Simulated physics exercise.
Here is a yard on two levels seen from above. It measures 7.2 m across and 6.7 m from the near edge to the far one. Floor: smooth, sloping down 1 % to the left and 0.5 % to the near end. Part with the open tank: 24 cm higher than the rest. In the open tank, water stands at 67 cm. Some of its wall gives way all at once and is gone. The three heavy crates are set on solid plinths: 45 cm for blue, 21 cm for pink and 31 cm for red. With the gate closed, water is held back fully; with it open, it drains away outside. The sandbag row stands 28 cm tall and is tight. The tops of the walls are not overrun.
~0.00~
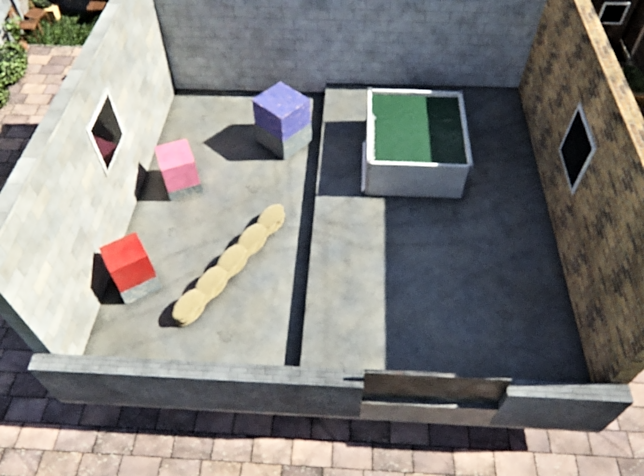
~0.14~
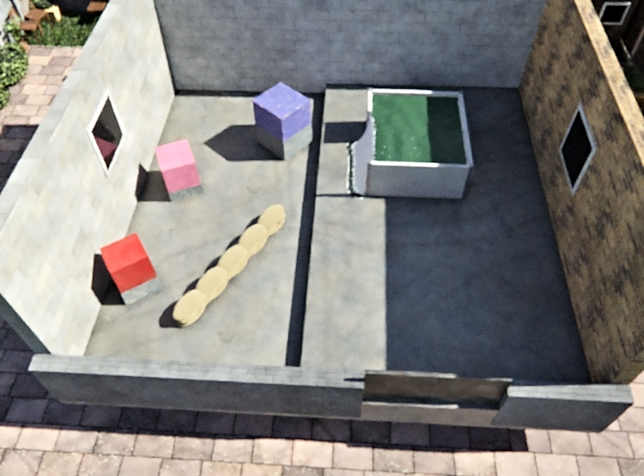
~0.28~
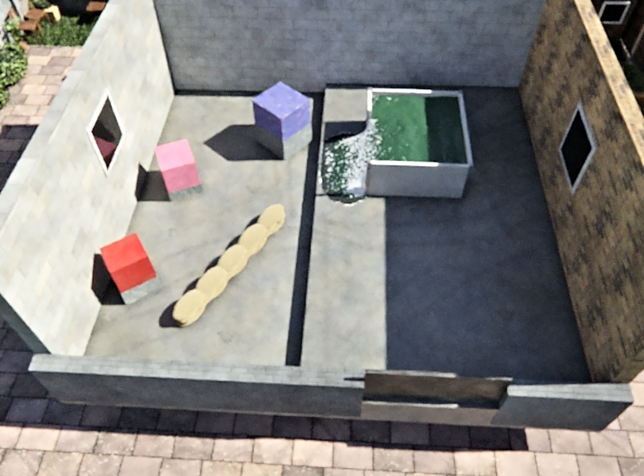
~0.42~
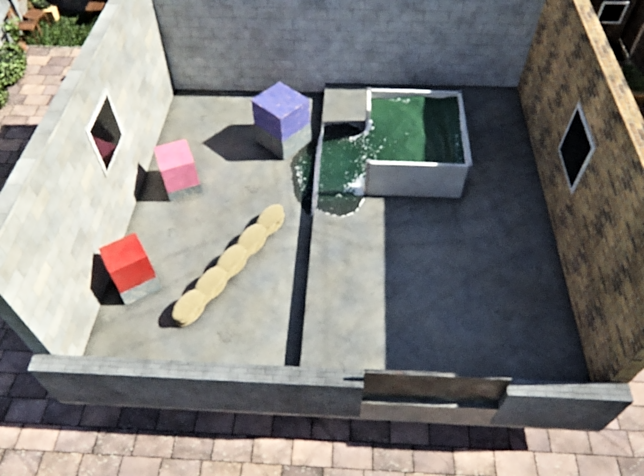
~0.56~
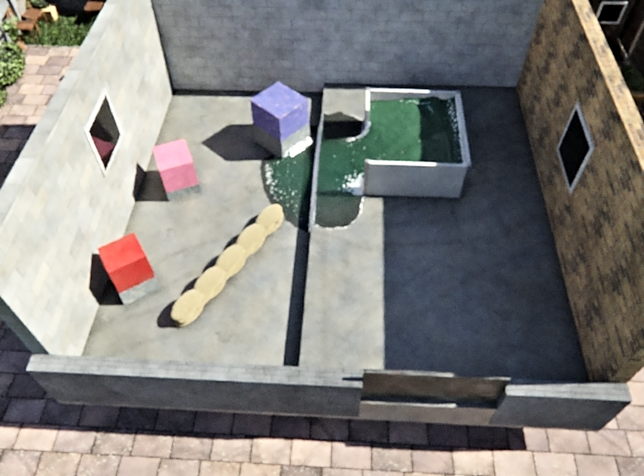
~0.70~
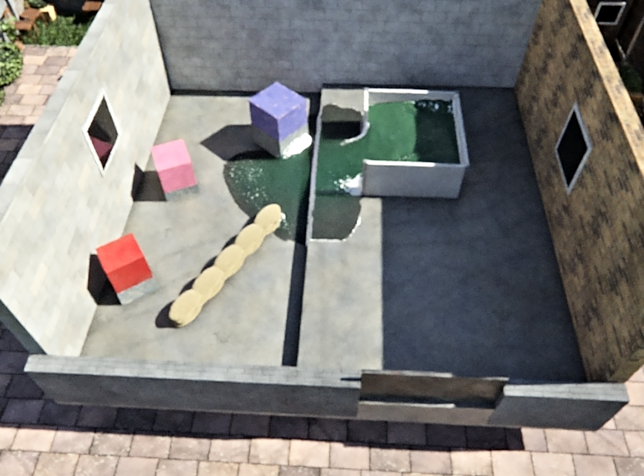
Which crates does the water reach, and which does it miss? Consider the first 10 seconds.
Result: Blue crate: High and dry, pink crate: In the water, red crate: In the water.
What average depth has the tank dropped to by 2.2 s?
The mean depth is some 26 cm.
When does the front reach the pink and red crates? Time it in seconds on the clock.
Arrival times - pink: 0.8 s; red: 1.8 s.
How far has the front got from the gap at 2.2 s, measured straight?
5.6 m.
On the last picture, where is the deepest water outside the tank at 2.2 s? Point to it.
Roughly pixel (119, 275).
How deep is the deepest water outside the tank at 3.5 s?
Up to near 28 cm.
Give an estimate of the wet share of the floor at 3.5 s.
I'd guess around 45 %.
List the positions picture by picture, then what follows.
Still water, 67 cm deep, in the open tank at (417, 129), in the first frame.
The front is at (357, 142), 0.7 m from the gap at (370, 156); 0.3 m2 of floor is under water; 67 cm left at the back of the open tank, in the second frame.
The front is at (331, 141), 1.0 m from the gap at (369, 157); 1.1 m2 of floor is under water; 67 cm left at the back of the open tank, in the third frame.
Water pours out at (369, 158) and has run 1.4 m, to (299, 158); deepest outside 37 cm, 61 cm at the open tank's back, in the fourth frame.
The front is at (265, 164), 1.9 m from the gap at (367, 158); 3.5 m2 of floor is under water; 57 cm left at the back of the open tank, in the fifth frame.
The front is at (232, 163), 2.5 m from the gap at (366, 158); 4.7 m2 of floor is under water; 57 cm left at the back of the open tank, in the sixth frame.
After 1.4 s water covers 25 % of the floor and is deepest (37 cm) near (199, 180); blue plinth reached, pink plinth reached, red plinth not reached.
After 2.2 s water covers 35 % of the floor and is deepest (42 cm) near (119, 275); blue plinth reached, pink plinth reached, red plinth reached.
After 3.5 s water covers 45 % of the floor and is deepest (28 cm) near (122, 266); blue plinth reached, pink plinth reached, red plinth reached.
After 6.0 s water covers 50 % of the floor and is deepest (22 cm) near (72, 379); blue plinth reached, pink plinth reached, red plinth reached.
After 10.0 s water covers 50 % of the floor and is deepest (18 cm) near (168, 104); highest at the blue plinth 30 cm, highest at the pink plinth 34 cm, highest at the red plinth 39 cm.
